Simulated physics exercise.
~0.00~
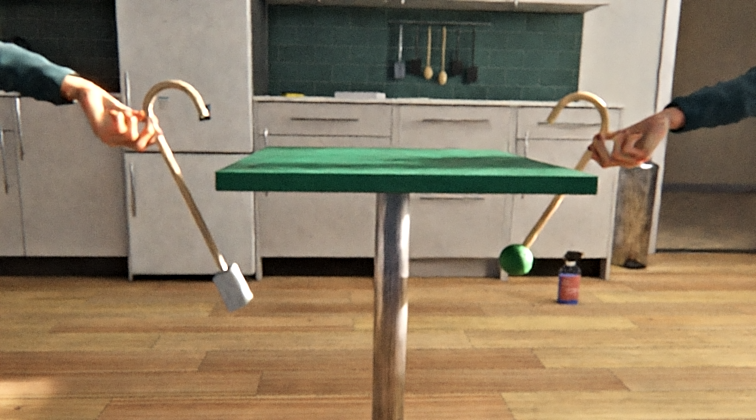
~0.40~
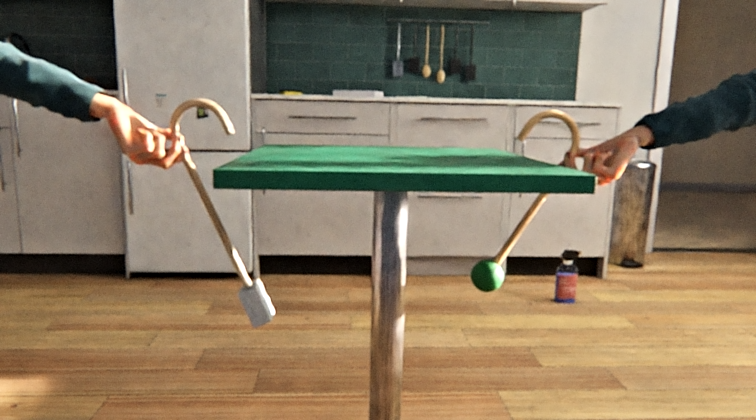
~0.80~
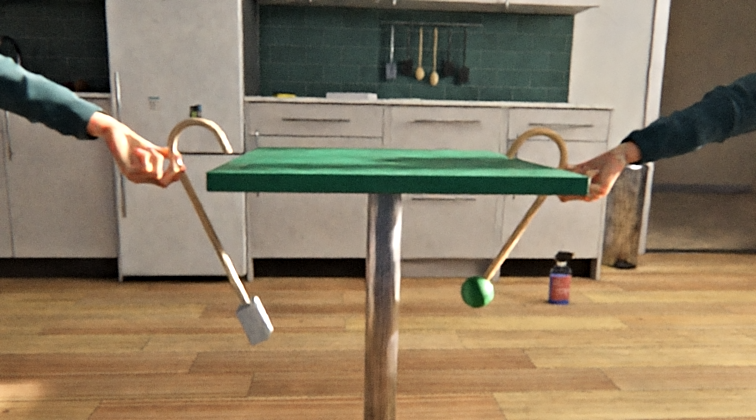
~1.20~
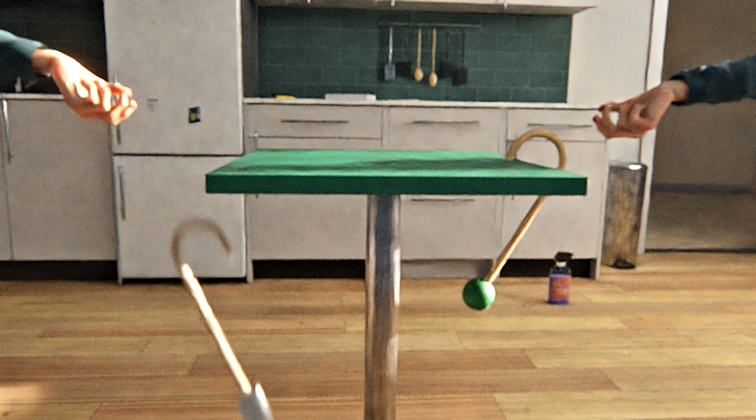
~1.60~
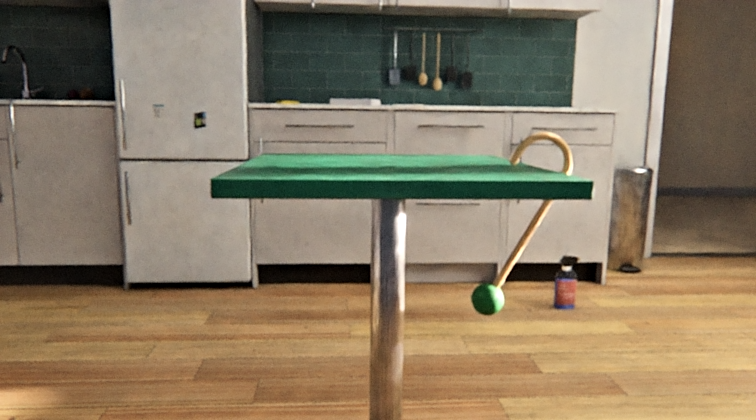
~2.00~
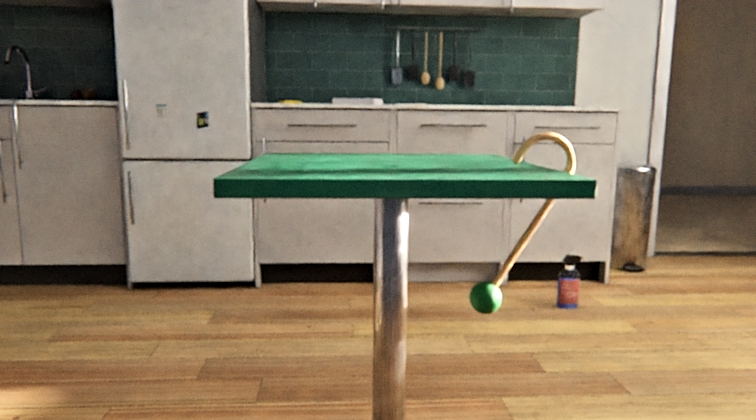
We see two hands bring hooked sticks, one with a white end and one with a green ball, to opposite edges of a green table in a kitchen. They let go and withdraw; the left stick drops out of view, while the right one stays hanging.
